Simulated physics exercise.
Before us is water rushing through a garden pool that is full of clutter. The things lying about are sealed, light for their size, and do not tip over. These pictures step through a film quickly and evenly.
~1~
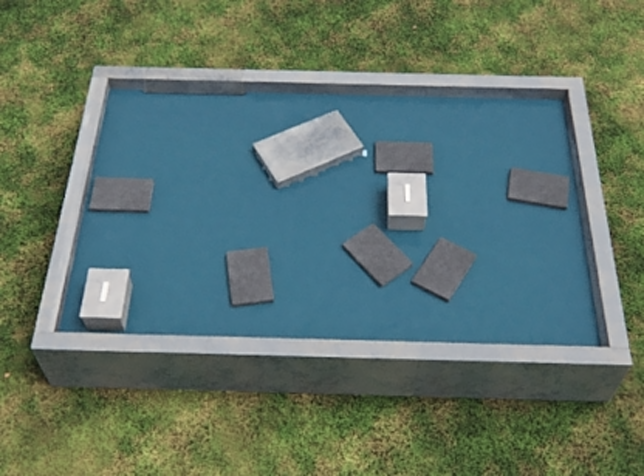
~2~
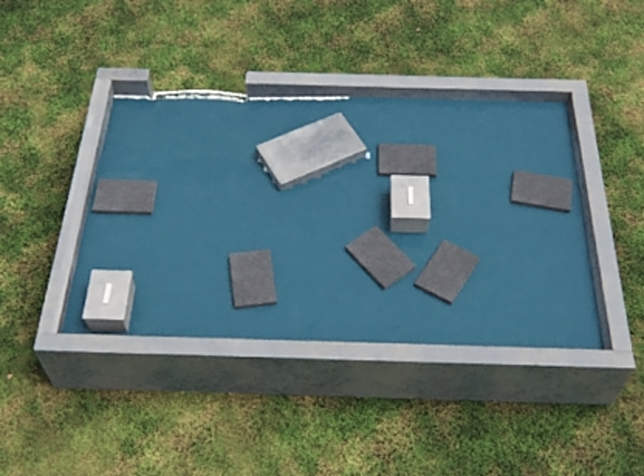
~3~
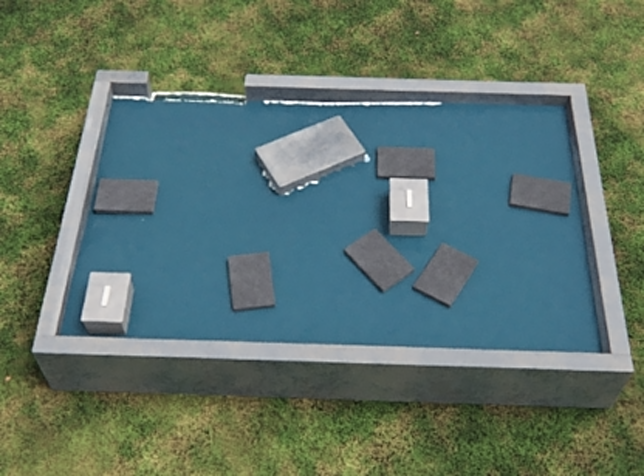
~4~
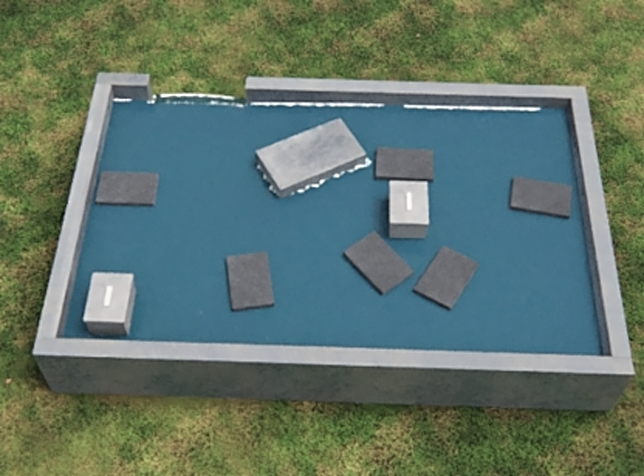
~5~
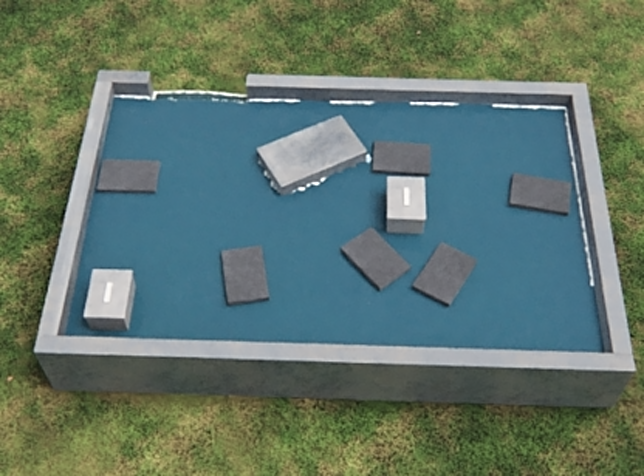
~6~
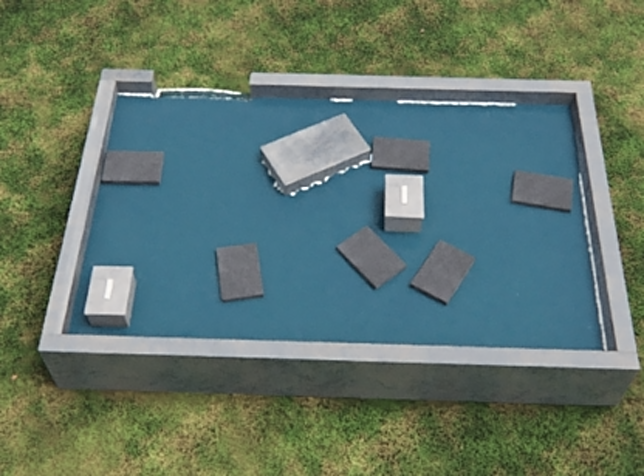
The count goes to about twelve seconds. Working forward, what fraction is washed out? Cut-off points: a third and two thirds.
It falls in the lowest third.
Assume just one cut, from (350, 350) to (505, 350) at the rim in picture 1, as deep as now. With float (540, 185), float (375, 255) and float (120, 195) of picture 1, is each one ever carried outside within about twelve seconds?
One after the other: Inside, out, kept in.
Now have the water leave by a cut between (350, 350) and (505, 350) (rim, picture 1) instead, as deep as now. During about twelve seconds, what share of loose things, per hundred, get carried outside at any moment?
I'd say around 40 percent.
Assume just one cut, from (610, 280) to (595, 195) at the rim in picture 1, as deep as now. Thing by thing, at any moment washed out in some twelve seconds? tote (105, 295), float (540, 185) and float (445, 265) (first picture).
Going through them in sequence: Trapped, then gets out, then gets out.
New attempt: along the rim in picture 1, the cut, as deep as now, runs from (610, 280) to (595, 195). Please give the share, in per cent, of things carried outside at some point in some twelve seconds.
My guess is close to 50 percent.
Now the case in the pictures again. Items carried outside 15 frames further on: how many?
I count 1 altogether.
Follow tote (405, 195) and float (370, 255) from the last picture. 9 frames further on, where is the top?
About (377, 203) and (340, 257).
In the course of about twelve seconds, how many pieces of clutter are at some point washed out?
That works out to 1.
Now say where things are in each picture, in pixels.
The first frame shows a float at (121, 193), afloat; a float at (250, 275) floats; 0 of 8 have shifted.
The second frame shows a float at (125, 195) floats; a float at (252, 277) floats; 0 of 8 have shifted.
The third frame shows a float at (126, 195) floats, close to its start; a float at (251, 280) floats; 1 of 8 have shifted.
The fourth frame shows a float at (127, 187), afloat, close to its start; a float at (250, 279), afloat, close to its start; 1 of 8 have shifted.
The fifth frame shows a float at (128, 175) floats, close to its start; a float at (245, 273) floats, close to its start; 4 of 8 have shifted.
The sixth frame shows a float at (133, 166), afloat, close to its start; a float at (239, 271), afloat, close to its start; 7 of 8 have shifted.
A moment on, 0 of 8 are out; 8 afloat.
Next, 0 of 8 are out; 8 afloat.
Later, 1 of 8 are out; 7 afloat.
In the end, 1 of 8 are out; 7 afloat.
